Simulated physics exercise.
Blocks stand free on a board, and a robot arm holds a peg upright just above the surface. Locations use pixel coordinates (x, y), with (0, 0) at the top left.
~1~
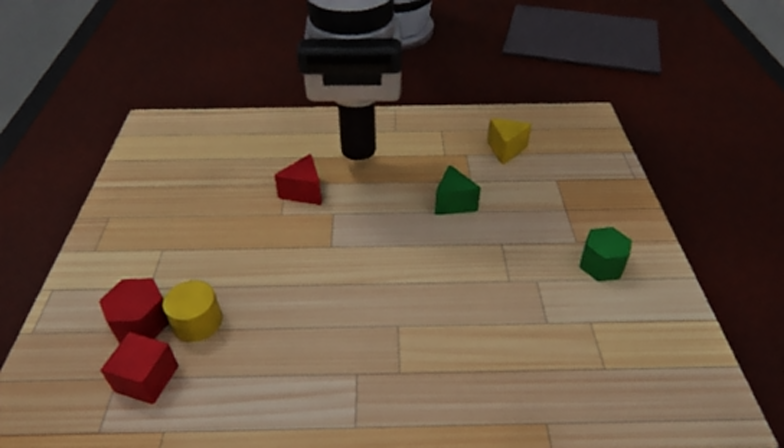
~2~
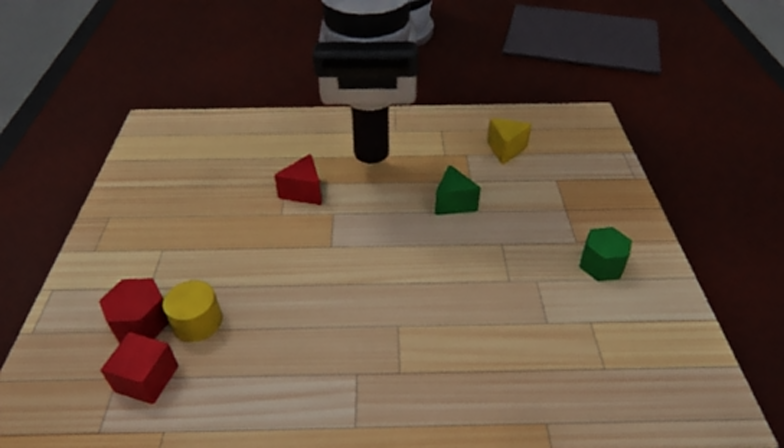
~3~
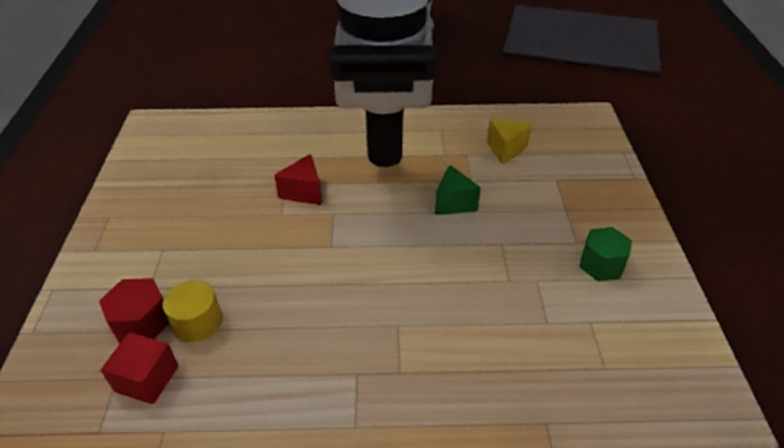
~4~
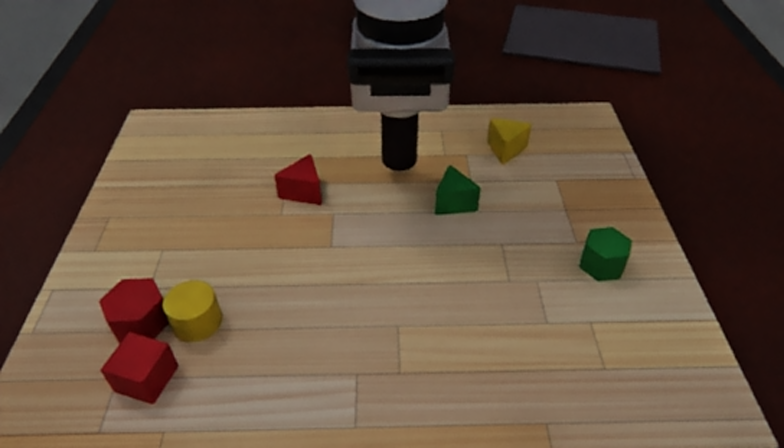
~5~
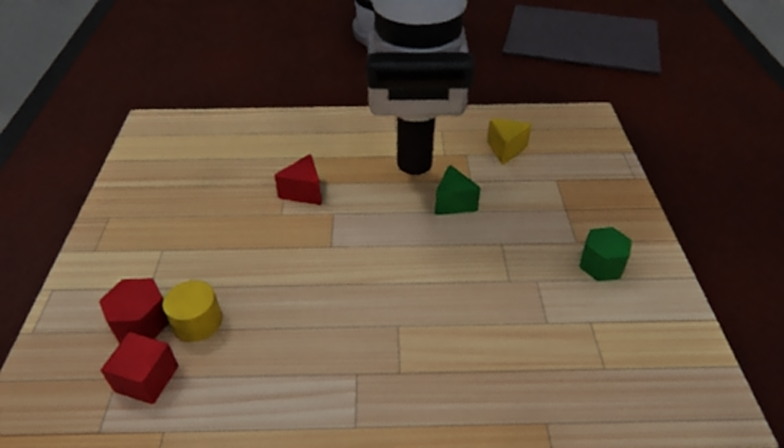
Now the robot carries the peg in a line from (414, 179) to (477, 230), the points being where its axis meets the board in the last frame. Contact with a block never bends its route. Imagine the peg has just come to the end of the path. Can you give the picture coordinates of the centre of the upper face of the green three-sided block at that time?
At the end it should sit near (515, 215).
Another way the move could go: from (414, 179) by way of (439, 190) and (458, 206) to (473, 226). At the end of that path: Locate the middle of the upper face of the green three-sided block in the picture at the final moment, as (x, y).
It is going to be at (504, 220).
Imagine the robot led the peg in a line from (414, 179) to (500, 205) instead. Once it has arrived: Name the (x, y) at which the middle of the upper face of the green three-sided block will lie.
The answer is (493, 203).
On the path given first. Halfway along, peg (446, 188); green three-sided block (476, 193).
At the end, peg (480, 214); green three-sided block (515, 216).
